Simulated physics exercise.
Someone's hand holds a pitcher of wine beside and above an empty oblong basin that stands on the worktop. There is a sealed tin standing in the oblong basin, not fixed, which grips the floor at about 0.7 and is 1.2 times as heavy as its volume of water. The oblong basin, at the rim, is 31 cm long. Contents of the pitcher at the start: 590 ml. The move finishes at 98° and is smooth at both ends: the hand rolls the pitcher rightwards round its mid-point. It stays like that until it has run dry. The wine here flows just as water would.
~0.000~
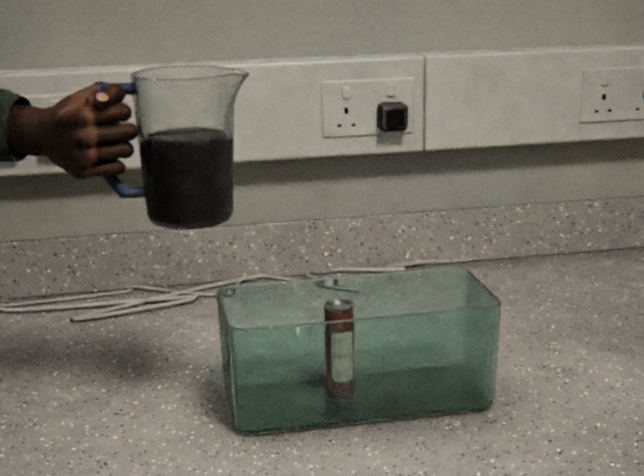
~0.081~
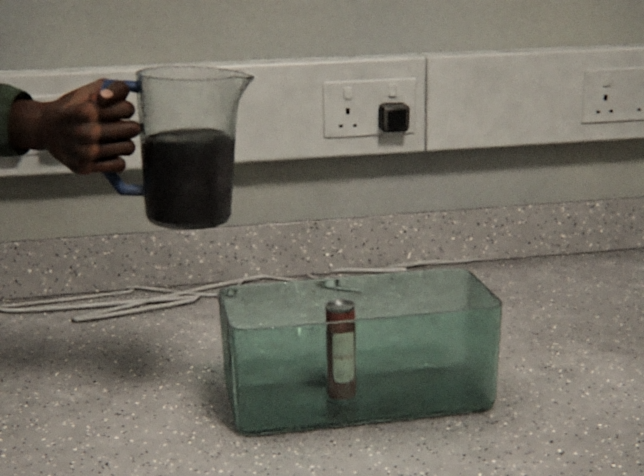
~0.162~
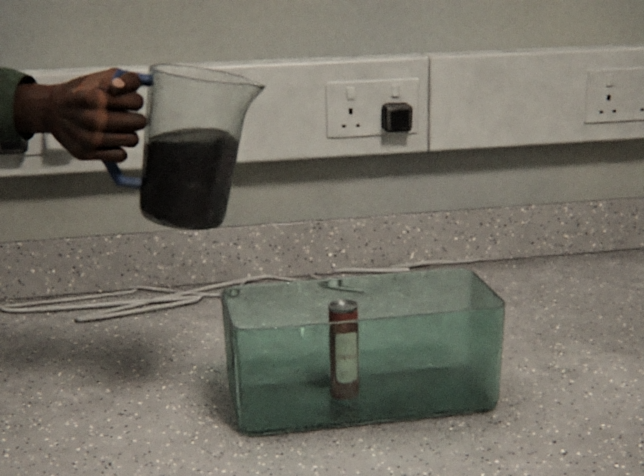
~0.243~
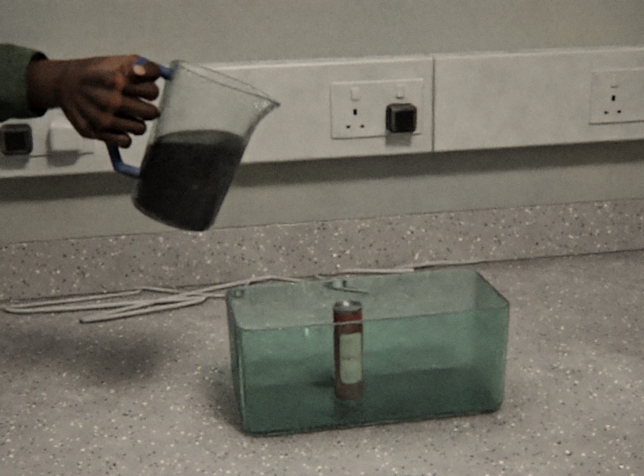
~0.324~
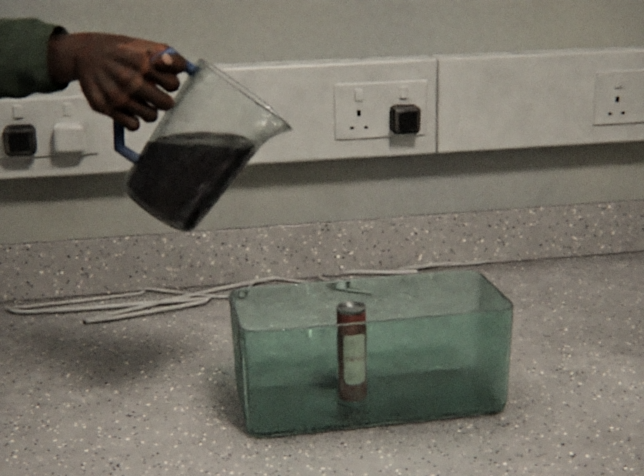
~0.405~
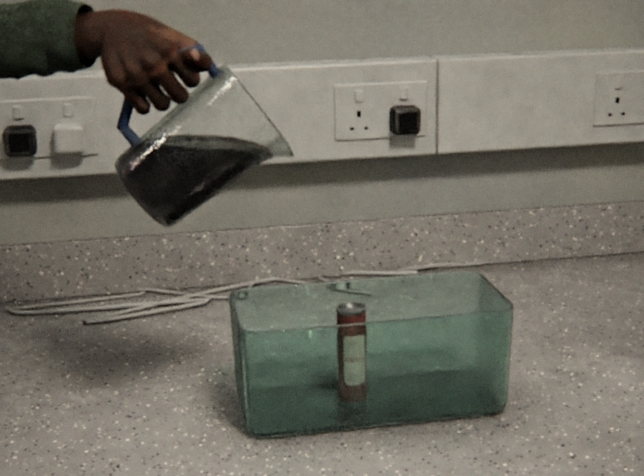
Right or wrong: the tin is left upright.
Right.
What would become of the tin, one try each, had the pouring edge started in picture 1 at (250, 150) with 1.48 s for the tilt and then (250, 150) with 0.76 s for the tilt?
In the first try it comes down; in the second it comes down.
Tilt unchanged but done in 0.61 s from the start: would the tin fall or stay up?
It stays steady, then.
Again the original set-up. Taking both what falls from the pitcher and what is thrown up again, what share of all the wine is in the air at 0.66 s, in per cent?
My guess is roughly 22 %.
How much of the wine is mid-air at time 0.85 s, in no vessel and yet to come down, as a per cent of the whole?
Some 26 % is up in the air.
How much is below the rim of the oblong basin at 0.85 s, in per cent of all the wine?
42 %, more or less.
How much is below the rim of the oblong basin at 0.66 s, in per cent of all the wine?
Roughly 4 percent of it.
After 0.66 s the tilt is 94° and 75 per cent is still to pour; the tin stands where it began.
After 0.85 s the tilt is 98° and 32 per cent is still to pour; the tin stands where it began.
After 1.05 s the tilt is 98° and 11 per cent is still to pour; the tin stands where it began.
After 1.26 s the tilt is 98° and 3 per cent is still to pour; the tin stands where it began.
In the end the tin stands where it began.
